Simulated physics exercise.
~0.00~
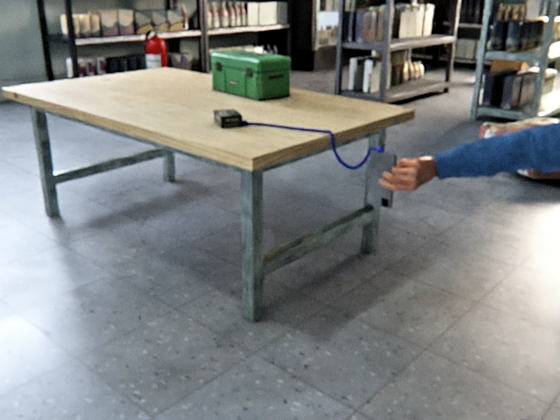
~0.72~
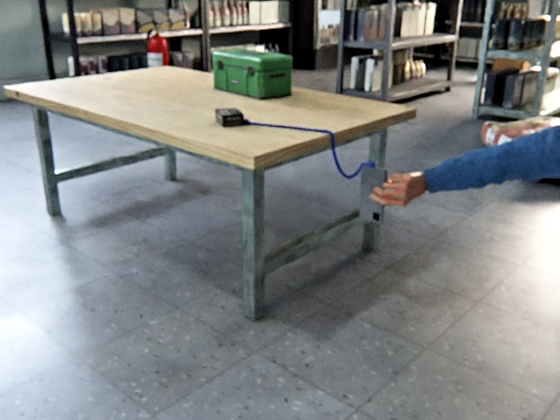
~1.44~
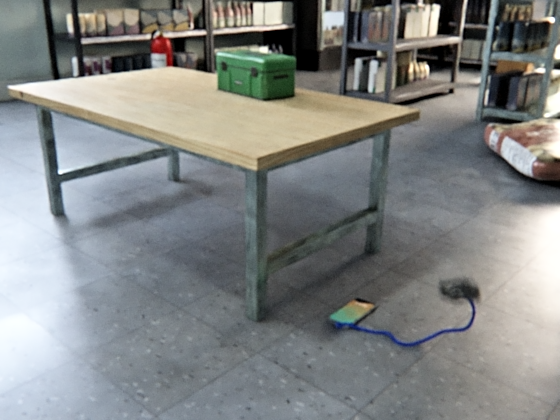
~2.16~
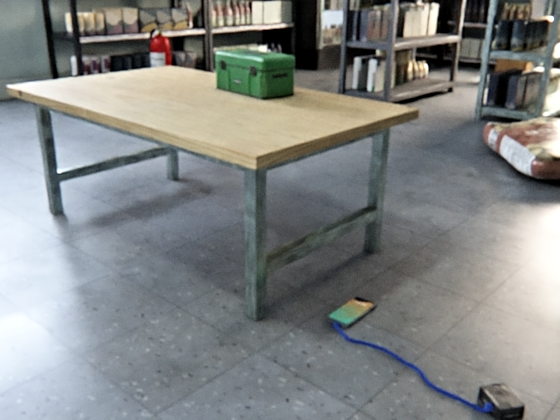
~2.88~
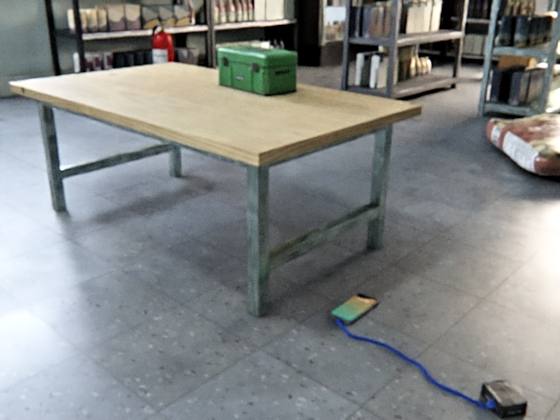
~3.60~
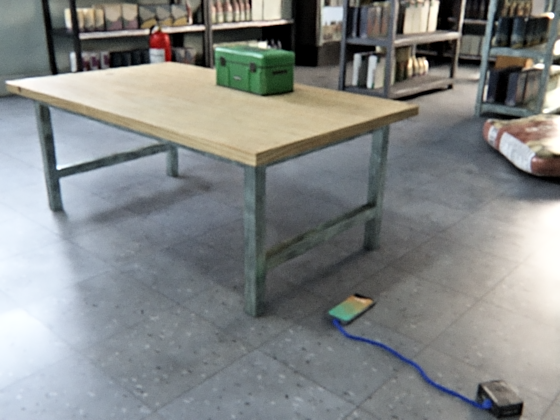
Hand letting go of a grey phone beside a table, the blue cord dragging a small black box down to the floor too.
